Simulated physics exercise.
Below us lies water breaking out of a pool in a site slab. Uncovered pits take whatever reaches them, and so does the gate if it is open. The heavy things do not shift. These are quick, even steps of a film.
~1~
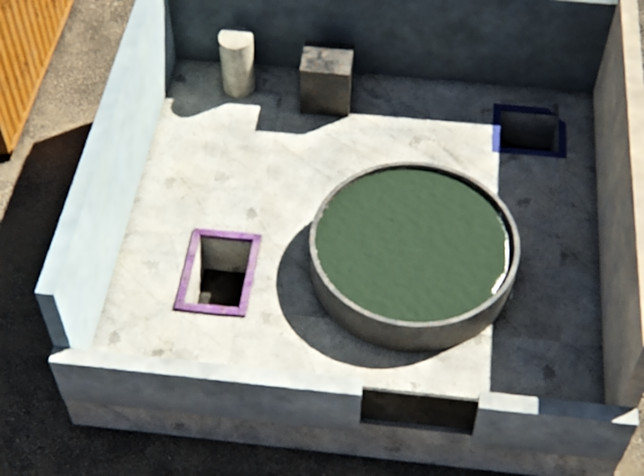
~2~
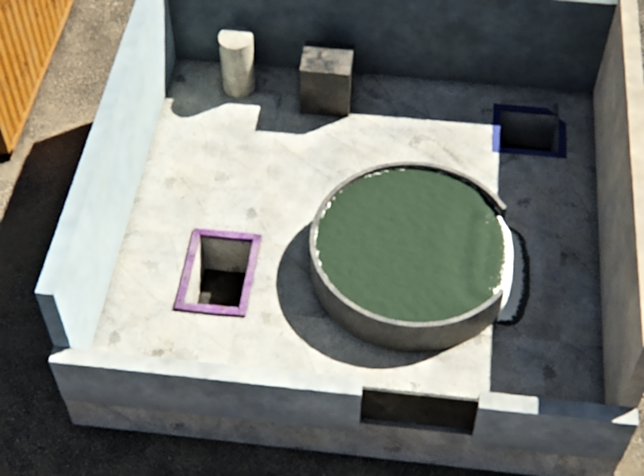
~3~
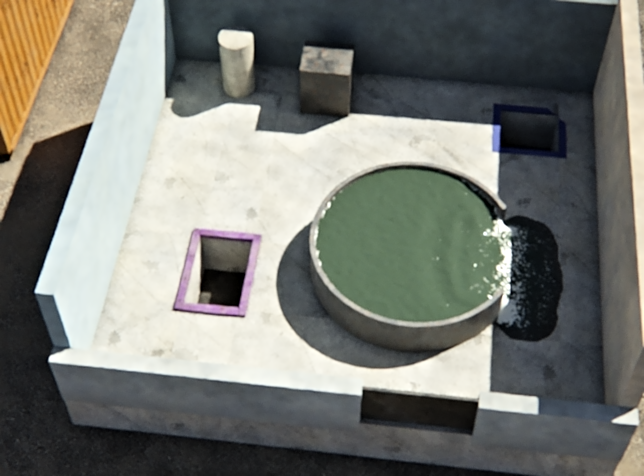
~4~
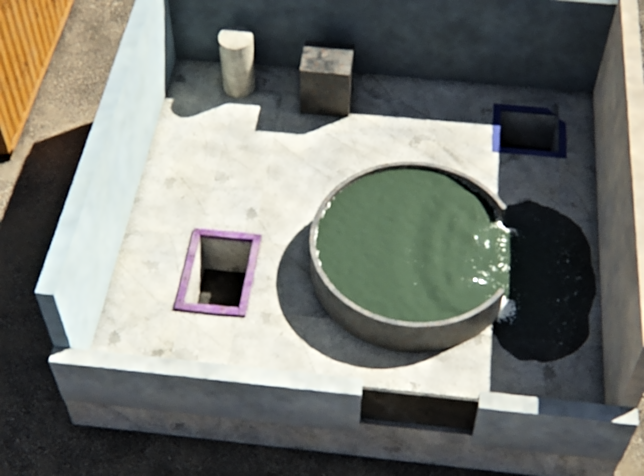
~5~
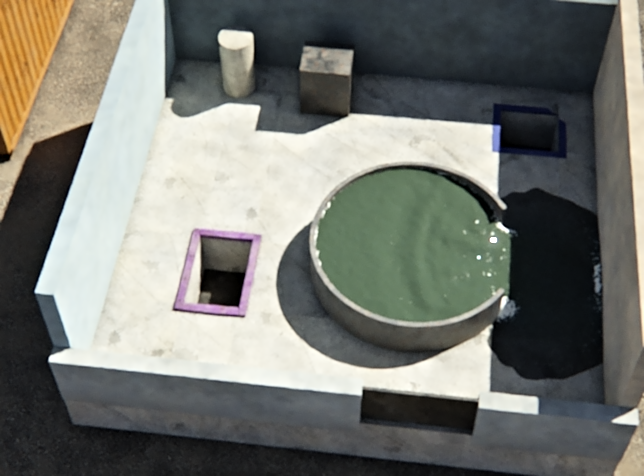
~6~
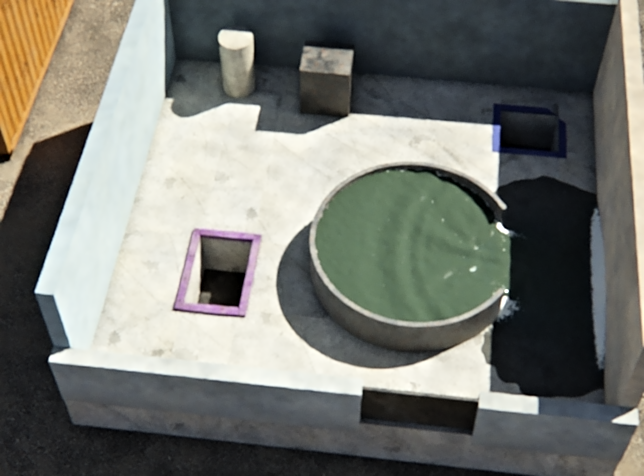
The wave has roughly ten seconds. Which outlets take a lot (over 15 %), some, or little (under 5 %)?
One by one: The gate takes less than 5 %; the blue pit takes more than 15 %; the purple pit takes less than 5 %.
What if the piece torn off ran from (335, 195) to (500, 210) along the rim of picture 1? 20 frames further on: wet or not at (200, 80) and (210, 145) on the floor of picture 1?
One after the other: Wet, flooded.
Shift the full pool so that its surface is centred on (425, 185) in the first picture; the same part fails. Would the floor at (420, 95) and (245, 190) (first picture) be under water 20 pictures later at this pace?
In turn: Covered, no water.
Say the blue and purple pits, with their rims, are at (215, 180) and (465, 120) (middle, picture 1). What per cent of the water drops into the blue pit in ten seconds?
Roughly, in per cent: Blue 6.
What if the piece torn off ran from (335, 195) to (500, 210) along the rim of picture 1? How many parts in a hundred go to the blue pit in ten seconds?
Per cent: Blue 35.
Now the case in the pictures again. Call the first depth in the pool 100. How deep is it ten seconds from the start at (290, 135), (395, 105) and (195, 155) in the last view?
Roughly 6, 10 and 8 per cent, in turn.
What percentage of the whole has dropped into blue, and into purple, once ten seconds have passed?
Near 22 and 2 in a hundred.
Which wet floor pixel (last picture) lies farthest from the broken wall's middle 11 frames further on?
I would point to (590, 96).
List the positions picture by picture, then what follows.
The first picture shows still water in the round pool at (414, 243).
In the second picture, water pours out at (510, 269) and has run to (499, 320).
In the third picture, water pours out at (510, 269) and has run to (538, 335).
In the fourth picture, water pours out at (510, 270) and has run to (559, 351).
In the fifth picture, the front is at (603, 352), out from the gap at (510, 270).
In the sixth picture, water pours out at (510, 270) and has run to (604, 382).
A moment on, water covers 15 % of the floor; the gate 0 %, the blue pit 0 %, the purple pit 0 %.
Next, water covers 20 % of the floor; the gate 0 %, the blue pit 1 %, the purple pit 0 %.
Then, water covers 45 % of the floor; the gate 0 %, the blue pit 7 %, the purple pit 0 %.
Later, water covers 70 % of the floor; the gate 0 %, the blue pit 15 %, the purple pit 1 %.
In the end, water covers 95 % of the floor; the gate 0 %, the blue pit 22 %, the purple pit 2 %.
